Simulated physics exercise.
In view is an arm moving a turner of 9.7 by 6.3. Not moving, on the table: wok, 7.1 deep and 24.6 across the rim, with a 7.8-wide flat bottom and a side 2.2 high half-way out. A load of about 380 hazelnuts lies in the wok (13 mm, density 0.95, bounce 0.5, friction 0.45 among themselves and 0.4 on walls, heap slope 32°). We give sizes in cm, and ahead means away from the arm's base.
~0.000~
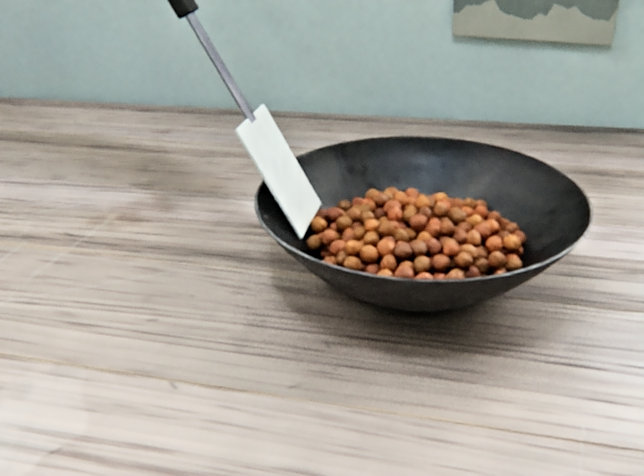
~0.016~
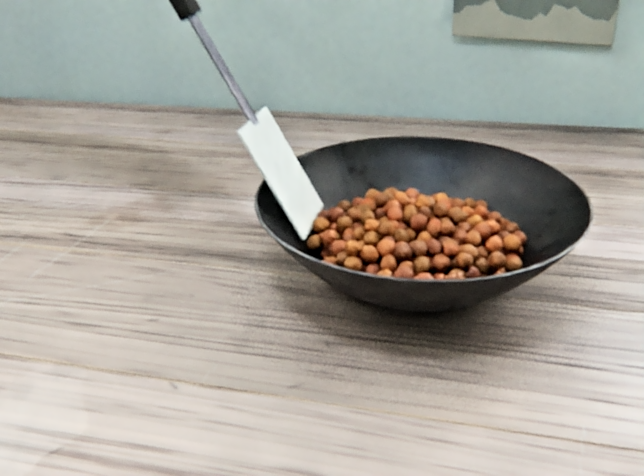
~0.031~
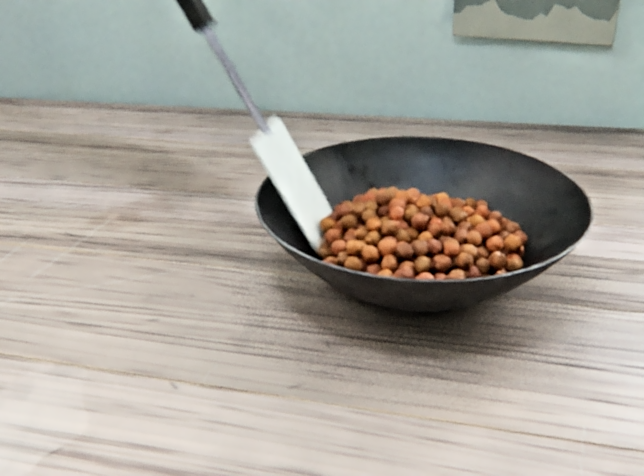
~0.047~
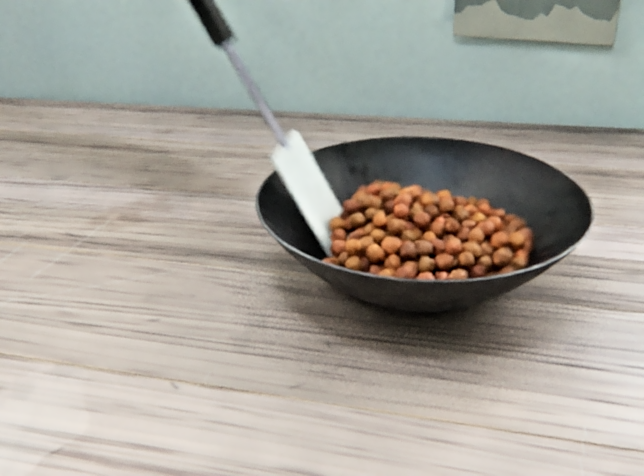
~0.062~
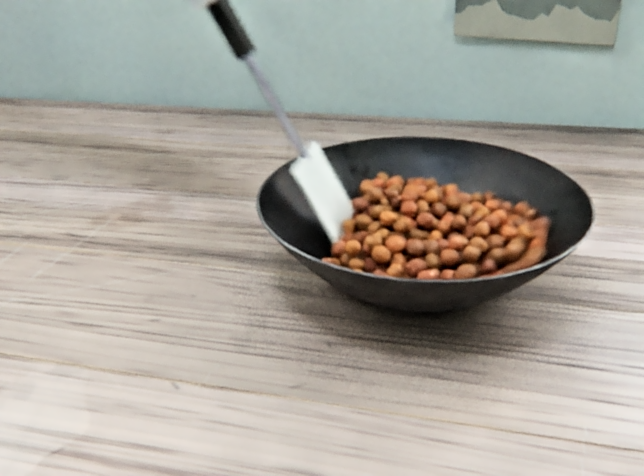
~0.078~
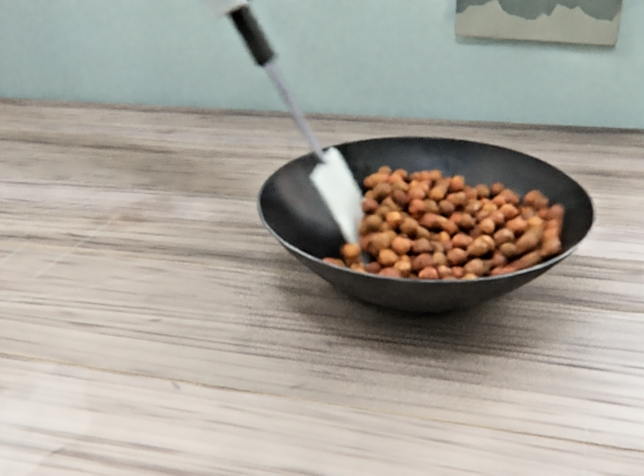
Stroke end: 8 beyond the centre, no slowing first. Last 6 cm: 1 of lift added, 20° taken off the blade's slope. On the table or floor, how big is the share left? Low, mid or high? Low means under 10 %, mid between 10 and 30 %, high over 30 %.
High.
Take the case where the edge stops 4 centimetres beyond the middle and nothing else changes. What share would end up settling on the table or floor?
It would come to roughly 5 percent.
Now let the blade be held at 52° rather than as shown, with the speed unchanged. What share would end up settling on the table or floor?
35 %.
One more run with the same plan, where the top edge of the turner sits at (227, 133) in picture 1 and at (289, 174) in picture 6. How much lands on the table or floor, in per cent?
Some 25 per cent.
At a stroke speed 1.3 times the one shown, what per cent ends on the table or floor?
Estimate: Approx. 50 %.
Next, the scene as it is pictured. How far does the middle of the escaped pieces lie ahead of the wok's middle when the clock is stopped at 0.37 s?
About 18 cm.
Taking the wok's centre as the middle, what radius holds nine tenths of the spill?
It comes to about 40 cm.
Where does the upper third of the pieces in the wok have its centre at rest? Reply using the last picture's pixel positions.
Near (515, 238).
After 0.12 s, sloping 62°, highest piece 9 above the table; 382 in the wok.
After 0.15 s, sloping 54°, highest piece 10 above the table; 380 in the wok, 2 on the blade or in flight.
After 0.37 s, sloping 42°, highest piece 9 above the table; 235 in the wok, 48 on the table or floor, 99 on the blade or in flight.
After 1.42 s, sloping 42°, highest piece 7 above the table; 234 in the wok, 148 on the table or floor.
At rest, 234 in the wok, 148 on the table or floor. That is 39 % on the table or floor.
